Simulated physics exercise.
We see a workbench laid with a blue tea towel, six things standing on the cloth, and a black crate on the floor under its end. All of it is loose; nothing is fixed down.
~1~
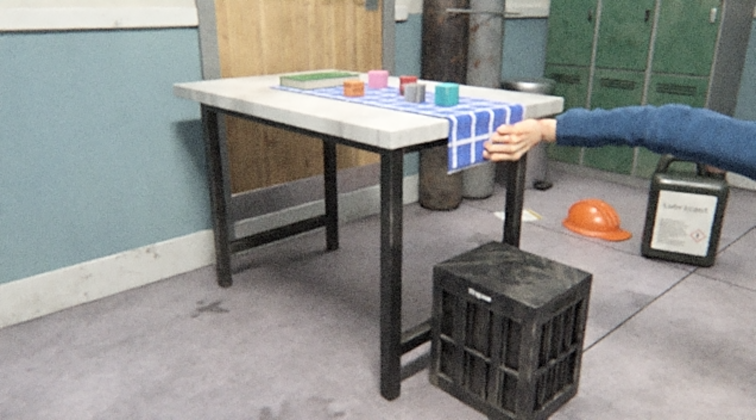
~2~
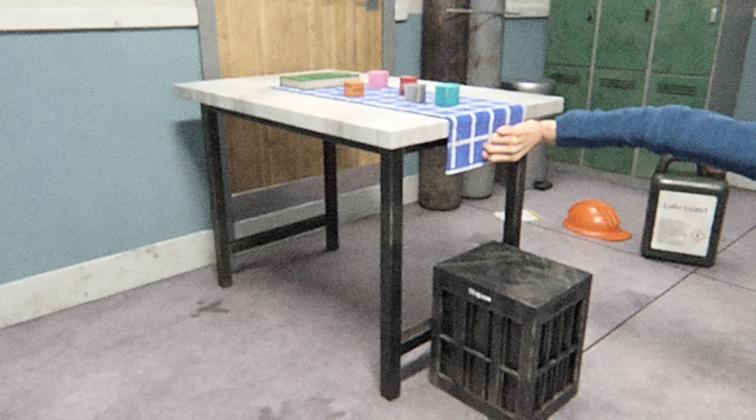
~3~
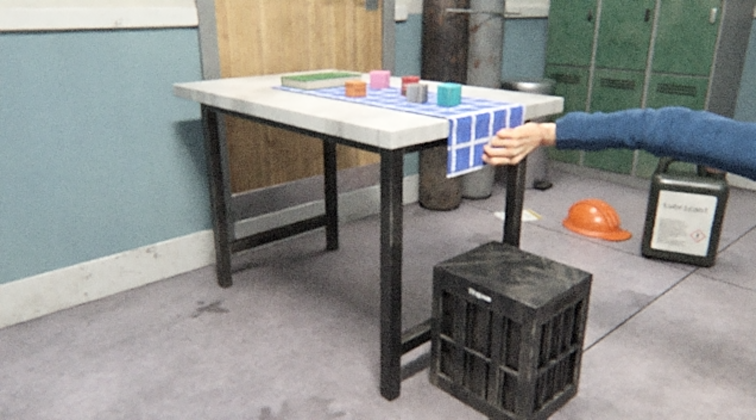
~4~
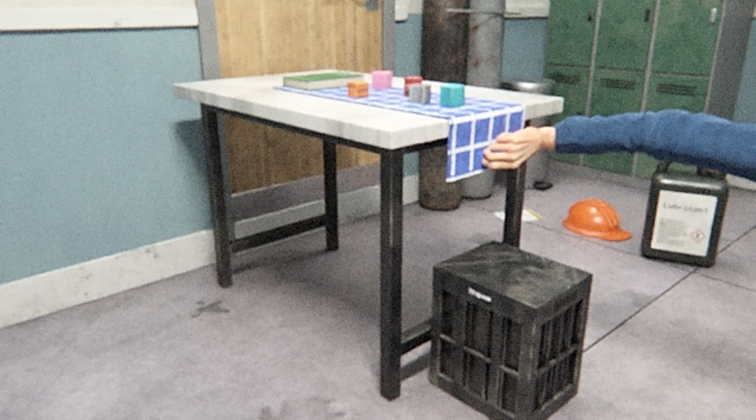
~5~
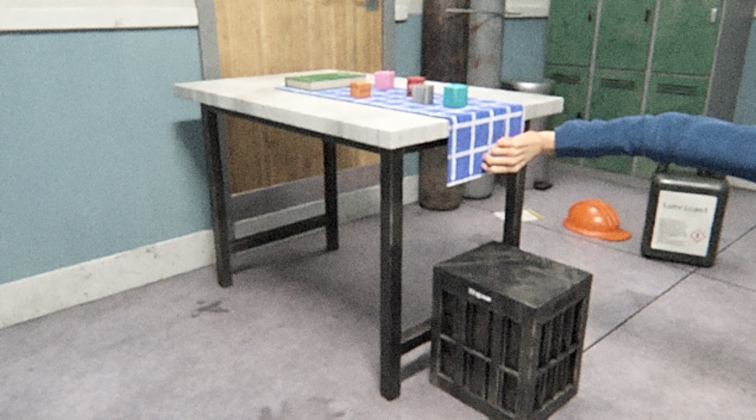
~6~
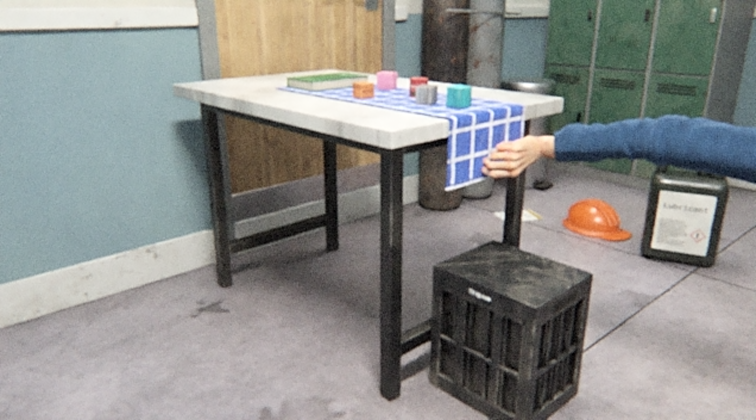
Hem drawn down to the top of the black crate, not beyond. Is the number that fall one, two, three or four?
Count: Two.
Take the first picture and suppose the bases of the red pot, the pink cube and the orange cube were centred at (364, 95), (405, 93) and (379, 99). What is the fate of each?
The red pot holds on, the pink cube does not fall, the orange cube holds on.
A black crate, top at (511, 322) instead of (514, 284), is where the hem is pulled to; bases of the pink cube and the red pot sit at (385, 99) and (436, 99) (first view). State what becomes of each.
The pink cube falls, the red pot comes down.
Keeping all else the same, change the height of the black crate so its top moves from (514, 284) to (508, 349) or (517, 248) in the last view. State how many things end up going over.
It would be 4 and 1.
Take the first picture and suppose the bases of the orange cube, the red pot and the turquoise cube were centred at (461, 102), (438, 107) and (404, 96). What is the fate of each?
As for the orange cube, it goes off; the red pot goes off; the turquoise cube stays aboard.
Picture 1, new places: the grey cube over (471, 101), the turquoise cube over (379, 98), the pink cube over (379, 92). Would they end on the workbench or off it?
Grey cube lost, turquoise cube safe, pink cube safe.
Soon after, hem near (485, 200); all still up.
Then, hem near (484, 244); turquoise cube gone.
At rest, hem on the crate; turquoise cube and grey cube gone. The answer is two.
